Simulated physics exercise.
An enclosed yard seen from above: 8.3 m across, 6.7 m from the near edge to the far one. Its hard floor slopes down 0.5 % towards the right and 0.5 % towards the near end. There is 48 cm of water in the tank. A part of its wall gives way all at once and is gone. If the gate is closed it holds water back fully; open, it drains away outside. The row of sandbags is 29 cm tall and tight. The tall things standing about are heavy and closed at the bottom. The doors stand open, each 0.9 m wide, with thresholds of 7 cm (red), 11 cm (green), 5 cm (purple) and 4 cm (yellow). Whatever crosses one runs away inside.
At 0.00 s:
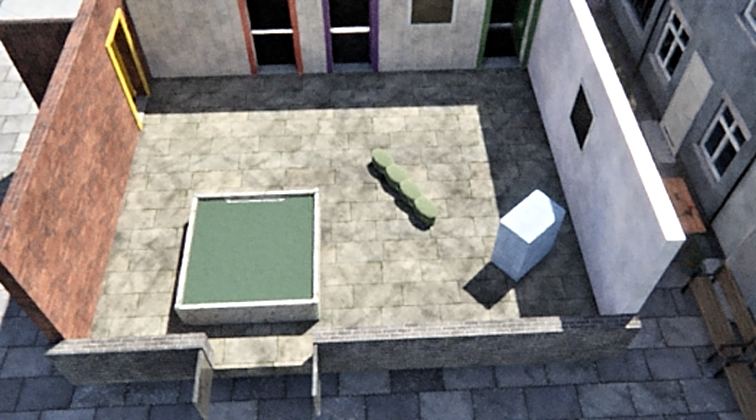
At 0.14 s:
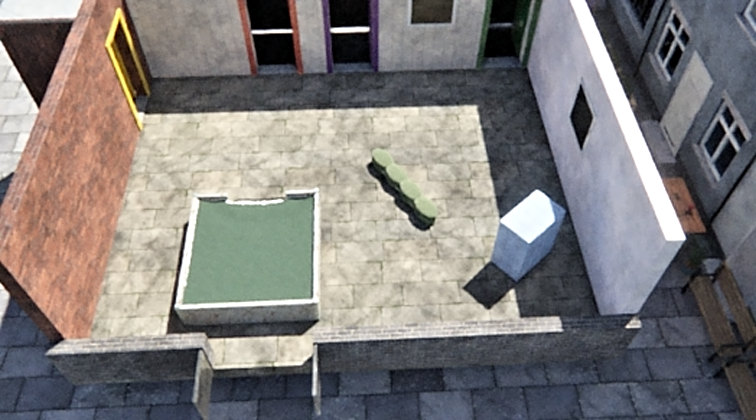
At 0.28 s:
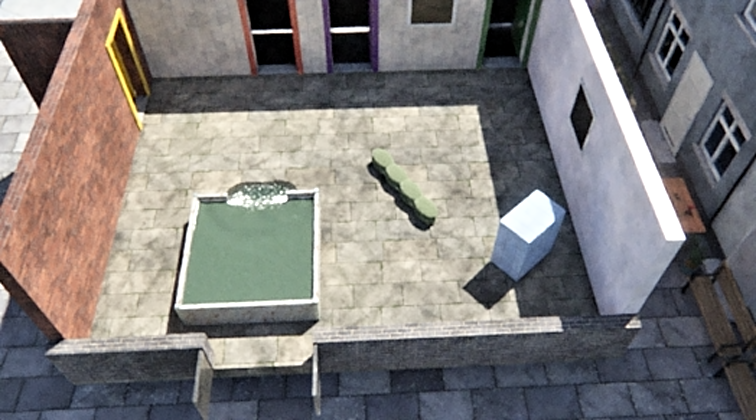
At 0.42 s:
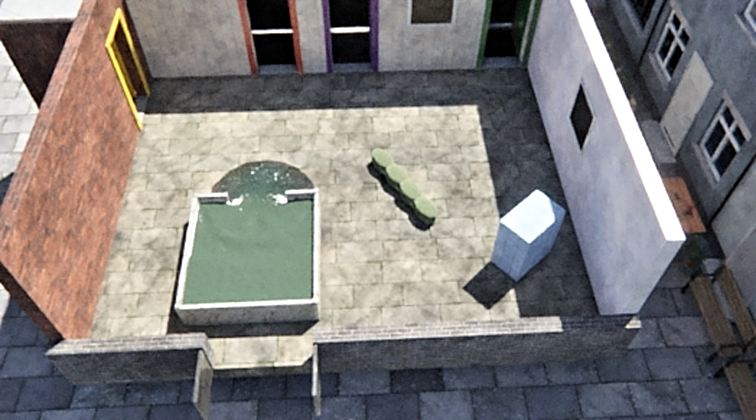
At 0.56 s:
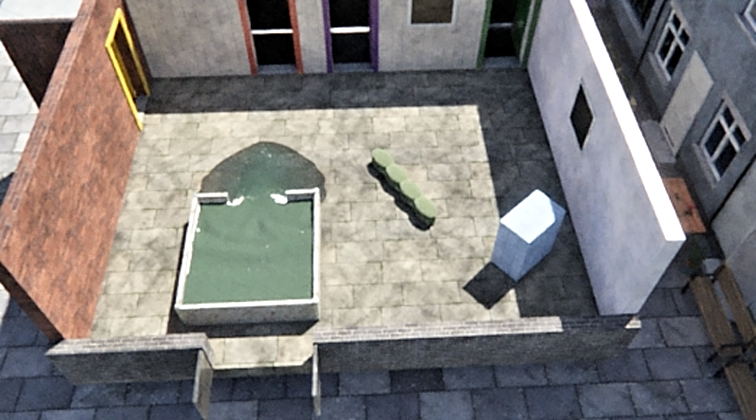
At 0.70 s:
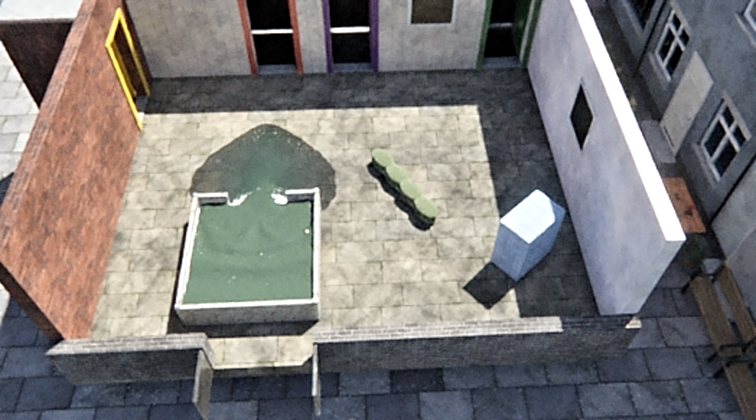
In this clip, a square tank of green water stands in a walled, paved yard seen from above; part of its far wall gives way, and water pours through the gap, spreading in a widening dark patch across the paving.
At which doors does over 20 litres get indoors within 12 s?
Door by door: At the red door it passes the limit; at the green door it does not reach the limit; at the purple door it passes the limit; at the yellow door it goes over the limit.
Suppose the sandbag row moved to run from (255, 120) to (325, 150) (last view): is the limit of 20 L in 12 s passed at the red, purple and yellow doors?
Against that limit: Red not over, purple not over, yellow over.
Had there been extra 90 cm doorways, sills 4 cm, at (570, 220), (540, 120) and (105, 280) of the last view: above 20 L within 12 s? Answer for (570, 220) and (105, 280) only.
In that order: Under, under.
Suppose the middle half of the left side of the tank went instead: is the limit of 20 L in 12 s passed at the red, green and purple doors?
Against that limit: Red not over, green not over, purple under.
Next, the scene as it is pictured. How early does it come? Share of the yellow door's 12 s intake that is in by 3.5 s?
About 10 per cent.
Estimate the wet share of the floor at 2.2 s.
Near 30 per cent is wet.
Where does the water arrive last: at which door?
Last comes the green one.
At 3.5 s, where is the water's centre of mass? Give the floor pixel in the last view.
Around (265, 188).
After 1.4 s water covers 20 % of the floor and is deepest (29 cm) near (267, 209); red door 6 cm at the sill, 0 L in, green door not reached, purple door not reached, yellow door not reached.
After 2.2 s water covers 30 % of the floor and is deepest (27 cm) near (257, 209); red door 16 cm at the sill, 18 L in, green door not reached, purple door 10 cm at the sill, 1 L in, yellow door not reached.
After 3.5 s water covers 35 % of the floor and is deepest (20 cm) near (153, 78); red door 15 cm at the sill, 66 L in, green door not reached, purple door 11 cm at the sill, 27 L in, yellow door 9 cm at the sill, 7 L in.
After 7.0 s water covers 55 % of the floor and is deepest (12 cm) near (257, 209); red door 9 cm at the sill, 104 L in, green door 6 cm at the sill, 0 L in, purple door 8 cm at the sill, 54 L in, yellow door 8 cm at the sill, 56 L in.
After 12.0 s water covers 80 % of the floor and is deepest (9 cm) near (574, 237); red door 5 cm at the sill, 108 L in, green door 6 cm at the sill, 0 L in, purple door 4 cm at the sill, 59 L in, yellow door 5 cm at the sill, 78 L in.
